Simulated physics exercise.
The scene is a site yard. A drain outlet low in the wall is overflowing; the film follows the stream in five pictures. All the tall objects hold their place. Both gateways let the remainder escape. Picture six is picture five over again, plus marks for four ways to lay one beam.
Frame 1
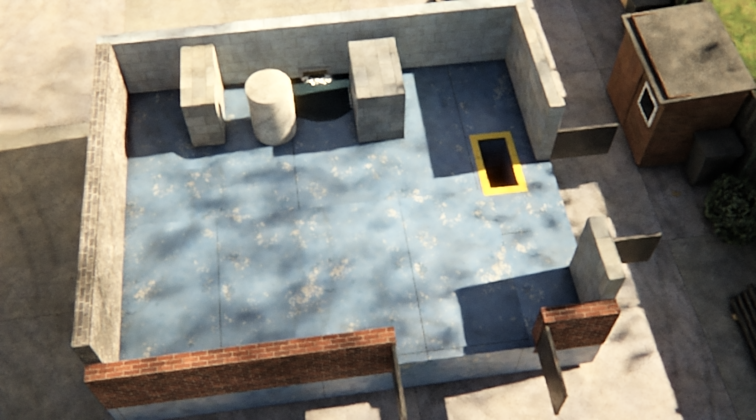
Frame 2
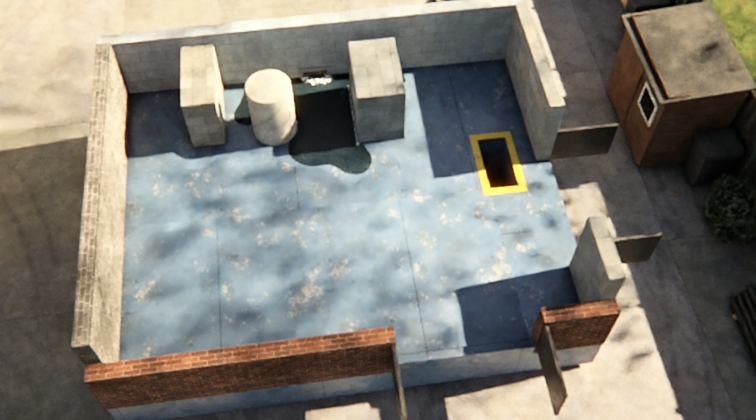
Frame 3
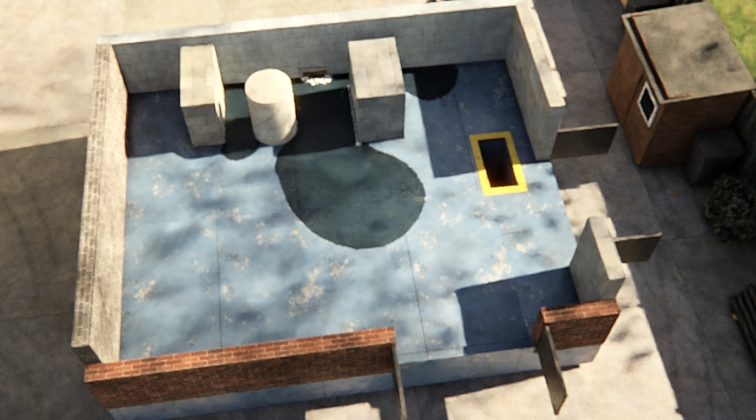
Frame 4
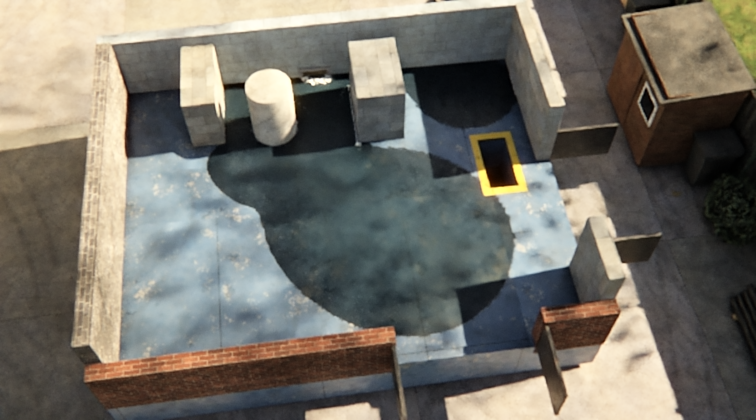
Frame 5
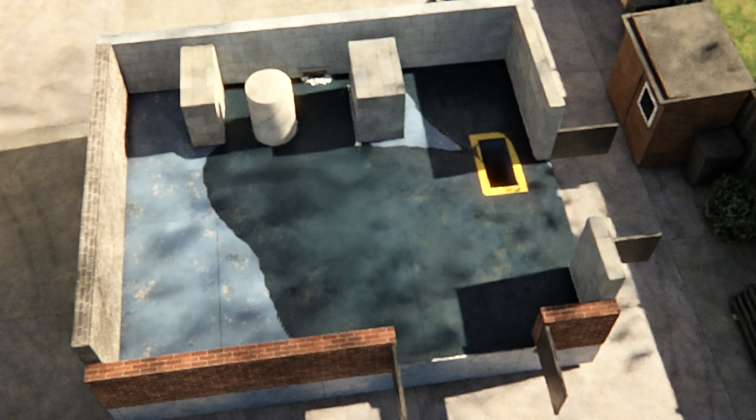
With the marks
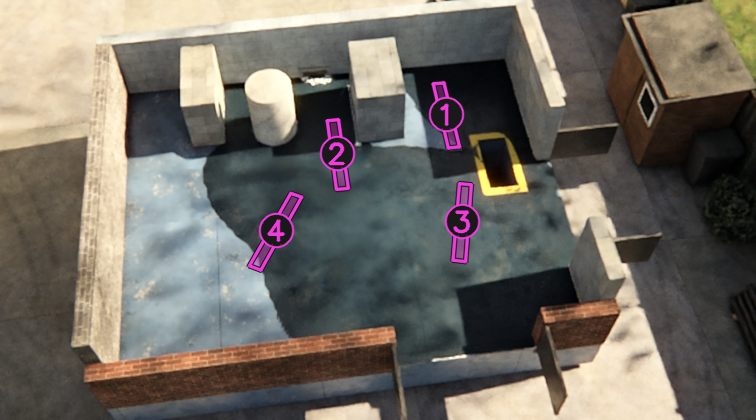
Dark liquid spreading from the back wall across the blue floor of a roofless walled yard, reaching a yellow-edged drain pit.
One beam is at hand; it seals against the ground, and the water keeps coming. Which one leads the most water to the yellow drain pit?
I would pick position 3.
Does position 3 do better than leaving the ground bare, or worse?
Position 3 is better.
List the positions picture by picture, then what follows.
In the first frame, outfall at (315, 73); yellow drain pit at (498, 163); open gate at (552, 211); open gate at (463, 341); front seen at (318, 117), 3 % of the ground wet; yellow drain pit still dry.
In the second frame, front seen at (362, 161), 9 % of the ground wet; yellow drain pit still dry.
In the third frame, front seen at (360, 243), 21 % of the ground wet; yellow drain pit still dry.
In the fourth frame, front seen at (492, 289), 46 % of the ground wet; yellow drain pit still dry.
In the fifth frame, front seen at (550, 285), 64 % of the ground wet; yellow drain pit taking water.
On the marked copy, 1 from (453, 147) to (438, 83); 2 from (342, 188) to (332, 120); 3 from (459, 260) to (465, 184); 4 from (255, 267) to (296, 195).
With 1, about 9 % of the stream goes into the yellow drain pit, about 91 % out by the gates.
With 2, about 11 % of the stream goes into the yellow drain pit, about 89 % out by the gates.
With 3, about 16 % of the stream goes into the yellow drain pit, about 84 % out by the gates.
With 4, about 11 % of the stream goes into the yellow drain pit, about 89 % out by the gates.
